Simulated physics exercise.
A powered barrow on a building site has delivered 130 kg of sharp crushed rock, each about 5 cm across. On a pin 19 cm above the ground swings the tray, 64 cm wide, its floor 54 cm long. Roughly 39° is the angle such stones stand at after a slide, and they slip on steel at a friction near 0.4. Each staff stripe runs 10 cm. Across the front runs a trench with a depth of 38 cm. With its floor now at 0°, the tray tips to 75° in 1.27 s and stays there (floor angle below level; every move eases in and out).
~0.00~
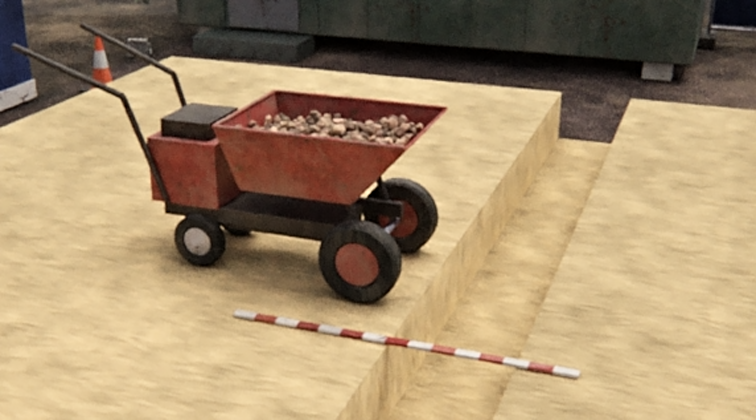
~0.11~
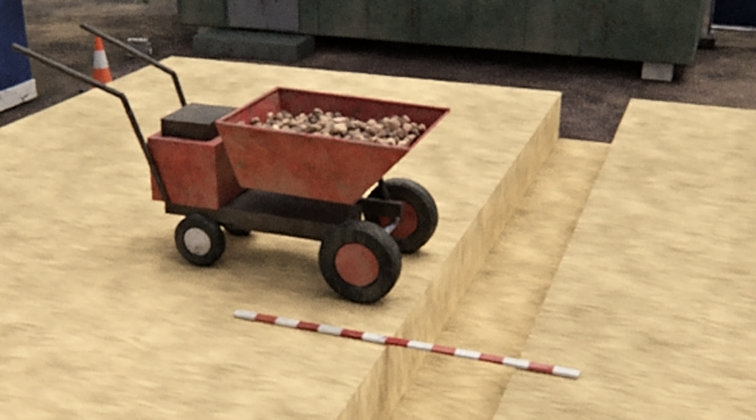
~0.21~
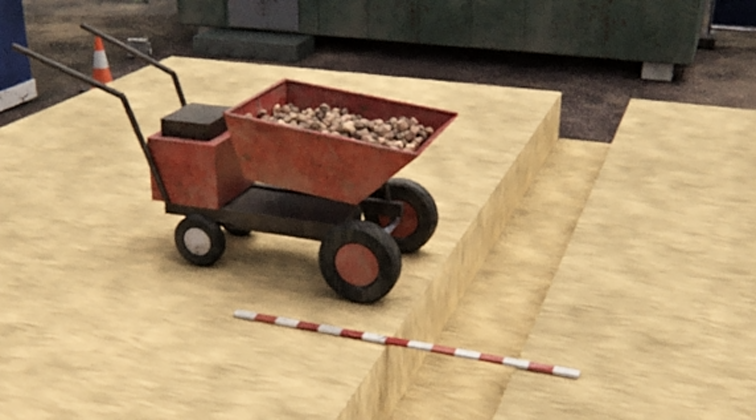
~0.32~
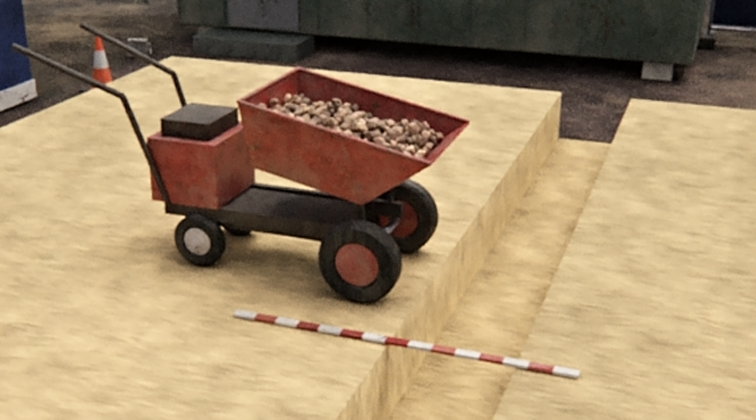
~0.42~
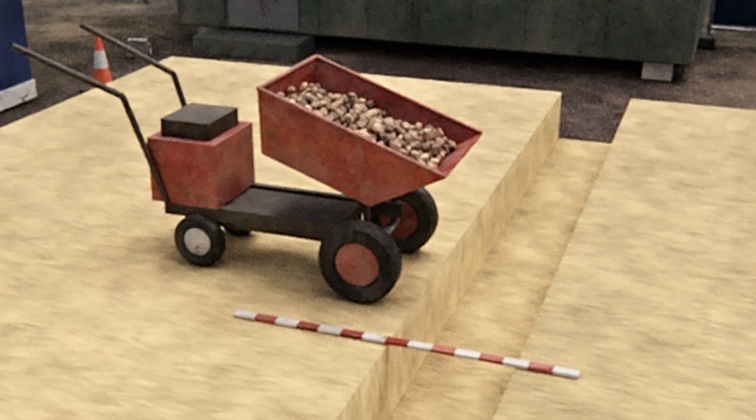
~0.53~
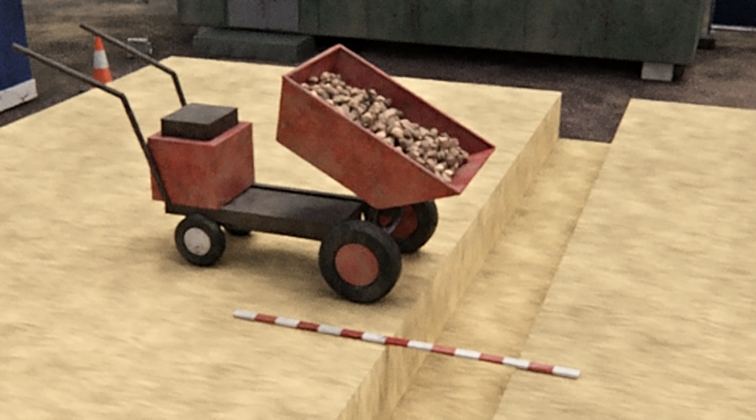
A red powered barrow loaded with crushed rock stood beside a shallow trench, and its tray slowly tilted forward to the right, the back end rising steadily while the wheels stayed put.
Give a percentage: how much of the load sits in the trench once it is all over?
71 %.
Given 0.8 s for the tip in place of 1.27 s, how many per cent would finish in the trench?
My guess is near 60 percent.
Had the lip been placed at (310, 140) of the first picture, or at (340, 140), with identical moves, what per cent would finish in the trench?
First some 100, then 100 per cent.
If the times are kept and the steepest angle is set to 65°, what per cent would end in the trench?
Share in trench: Approx. 55%.
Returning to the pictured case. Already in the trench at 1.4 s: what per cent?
By that moment, roughly 25 per cent of the load.
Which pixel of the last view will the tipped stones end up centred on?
I'd point somewhere around (524, 348).
After 0.9 s the floor is at 63°; 100 % in the tray; the foremost stones are at (500, 246).
After 1.4 s the floor is at 75°; 63 % in the tray, 24 % in the trench, 13 % past the trench; the foremost stones are at (596, 307).
After 1.7 s the floor is at 75°; 24 % in the tray, 46 % in the trench, 30 % past the trench; the foremost stones are at (679, 330).
After 3.7 s the floor is at 75°; 0 % in the tray, 71 % in the trench, 29 % past the trench; the foremost stones are at (702, 335).
